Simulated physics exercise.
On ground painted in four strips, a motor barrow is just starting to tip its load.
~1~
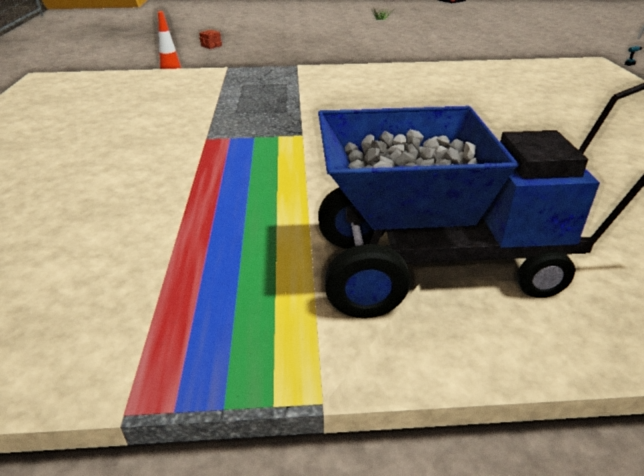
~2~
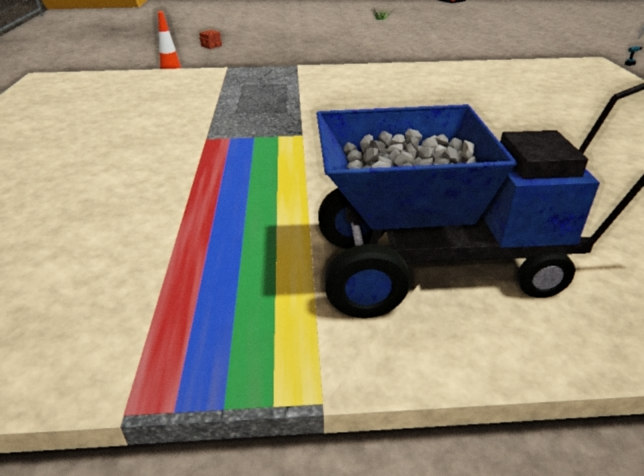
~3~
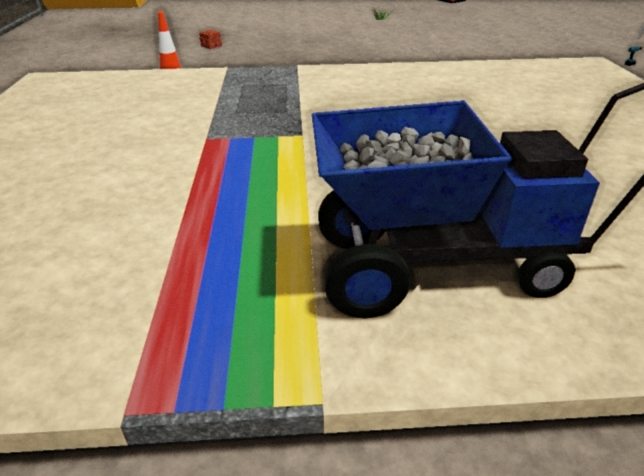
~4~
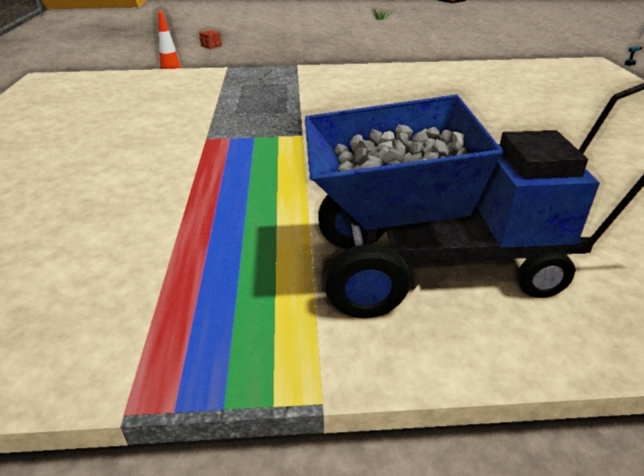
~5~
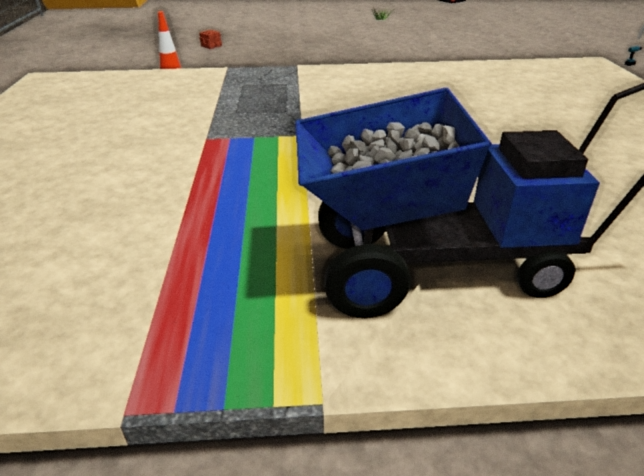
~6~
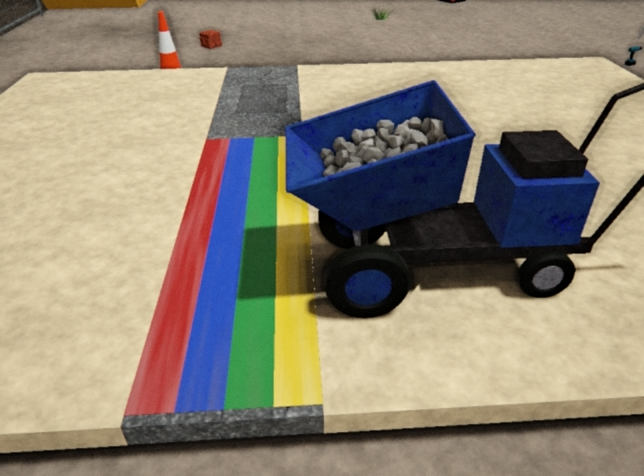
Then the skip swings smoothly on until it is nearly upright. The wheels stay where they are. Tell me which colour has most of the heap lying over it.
Most of the heap lies over blue.
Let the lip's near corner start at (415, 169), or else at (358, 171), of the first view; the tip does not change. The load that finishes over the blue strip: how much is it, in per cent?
The first stop gives 10 per cent; the second gives 30 per cent.
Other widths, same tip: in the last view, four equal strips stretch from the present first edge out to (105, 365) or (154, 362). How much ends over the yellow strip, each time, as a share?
Near 0 and 0 in a hundred.
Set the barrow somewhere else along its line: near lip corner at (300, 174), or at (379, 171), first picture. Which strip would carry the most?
Case 1 - the strip in red; case 2 - the green strip.
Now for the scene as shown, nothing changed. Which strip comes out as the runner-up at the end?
That would be the red one, in second.
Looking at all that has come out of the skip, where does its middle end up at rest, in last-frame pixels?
Near (208, 279).
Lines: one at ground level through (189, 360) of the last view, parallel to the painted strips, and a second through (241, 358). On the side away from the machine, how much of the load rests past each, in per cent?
In order: Near 30 %, then 70 %.
Soon after the last picture, skip tipped steeply; all in the skip.
A little later, skip tipped right over; nearly all in the skip; a small part over the blue strip; a stray few over the red strip.
Later still, skip tipped right over; about a third in the skip; about a third over the blue strip; about a quarter over the red strip; a small part off the paint.
By the end, skip tipped right over; about a quarter in the skip; none over the yellow strip; a stray few over the green strip; about a third over the blue strip; about a quarter over the red strip; a small part off the paint.
